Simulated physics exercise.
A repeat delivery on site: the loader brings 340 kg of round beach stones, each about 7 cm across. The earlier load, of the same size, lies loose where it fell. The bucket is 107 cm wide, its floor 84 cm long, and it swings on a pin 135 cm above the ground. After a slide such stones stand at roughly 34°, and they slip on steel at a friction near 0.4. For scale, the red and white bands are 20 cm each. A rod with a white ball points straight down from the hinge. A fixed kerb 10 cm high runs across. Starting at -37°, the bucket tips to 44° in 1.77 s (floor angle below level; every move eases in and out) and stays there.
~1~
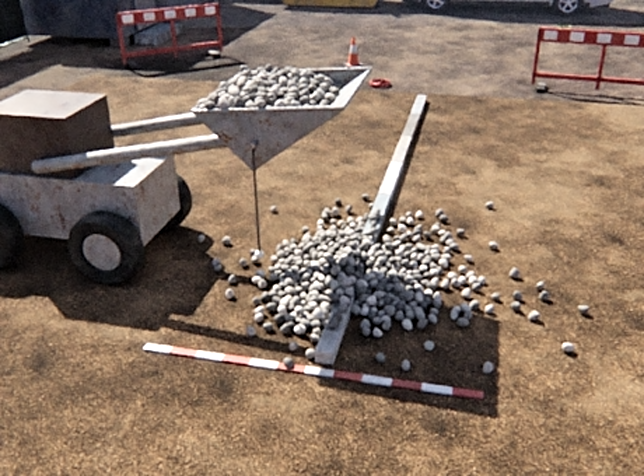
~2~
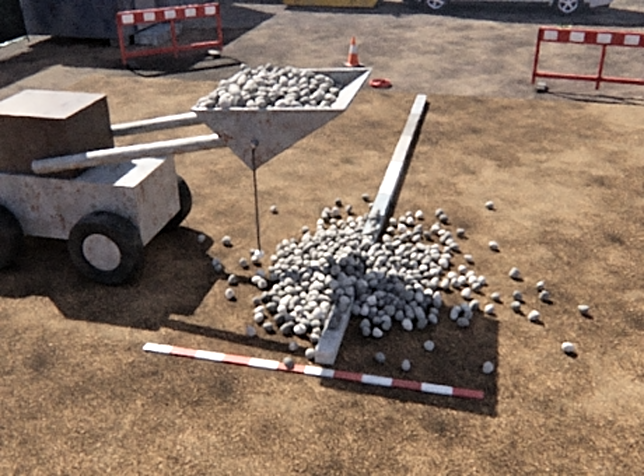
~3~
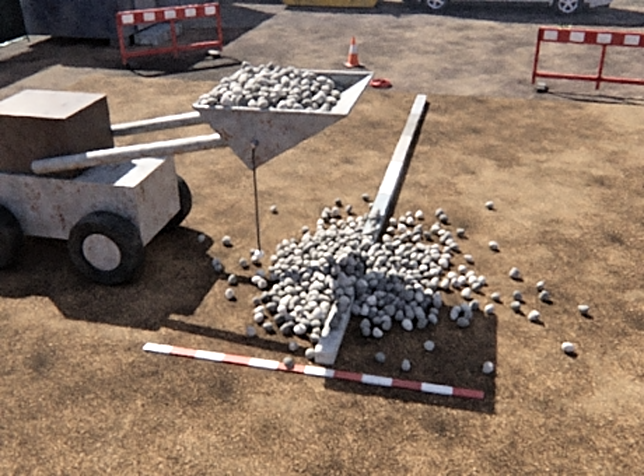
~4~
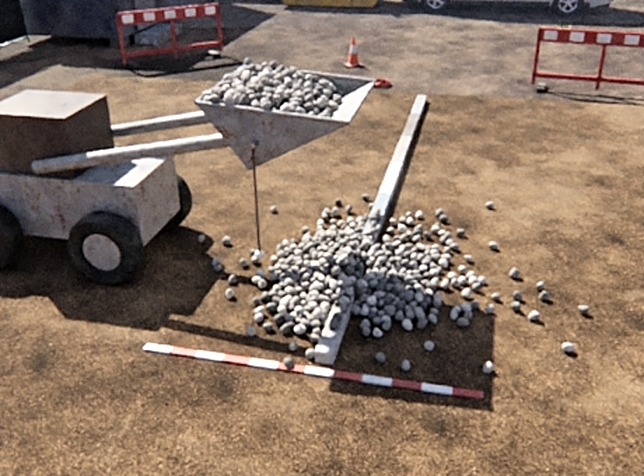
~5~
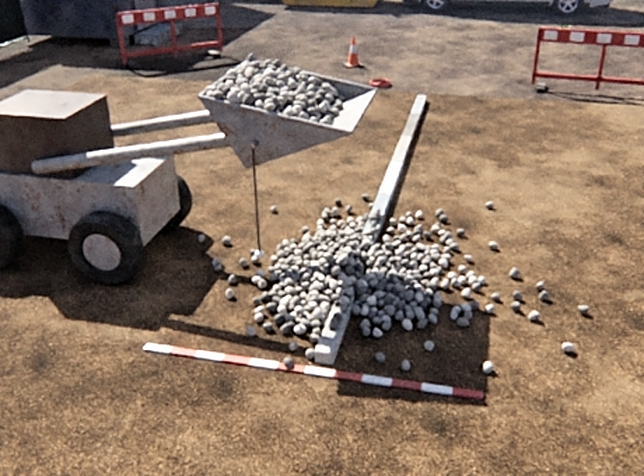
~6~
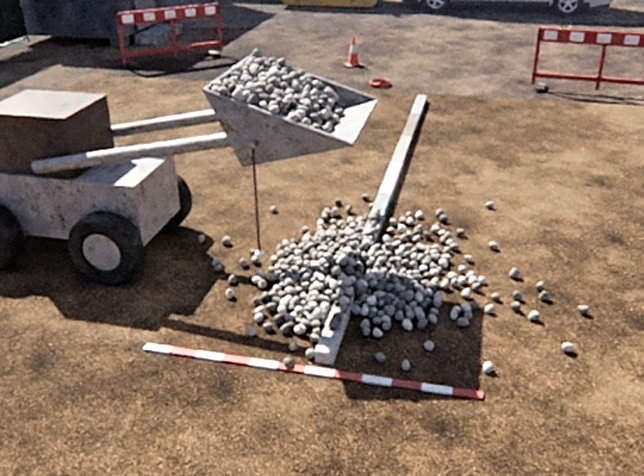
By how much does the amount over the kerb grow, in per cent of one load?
About 91 per cent.
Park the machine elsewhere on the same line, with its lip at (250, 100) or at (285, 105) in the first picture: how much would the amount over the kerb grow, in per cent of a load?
About 5 and 30 per cent.
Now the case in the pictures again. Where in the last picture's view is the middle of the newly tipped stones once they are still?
Their middle is at about (408, 272).
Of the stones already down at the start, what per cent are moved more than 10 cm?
Roughly 25 per cent of them.
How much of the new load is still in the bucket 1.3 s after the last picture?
It holds some 10 per cent.
Then, 0.7 s after the last picture the floor is at 31°; in per cent of one load, 88 in the bucket, 69 on this side of the kerb, 43 over the kerb; the foremost stones are at (557, 309).
Then, 1.3 s after the last picture the floor is at 44°; in per cent of one load, 11 in the bucket, 86 on this side of the kerb, 103 over the kerb; the foremost stones are at (557, 305).
Then, 1.6 s after the last picture the floor is at 44°; in per cent of one load, 0 in the bucket, 70 on this side of the kerb, 130 over the kerb; the foremost stones are at (557, 301).
Then, 4.2 s after the last picture the floor is at 44°; in per cent of one load, 0 in the bucket, 69 on this side of the kerb, 131 over the kerb; the foremost stones are at (569, 313). Net gain over the kerb, 91.
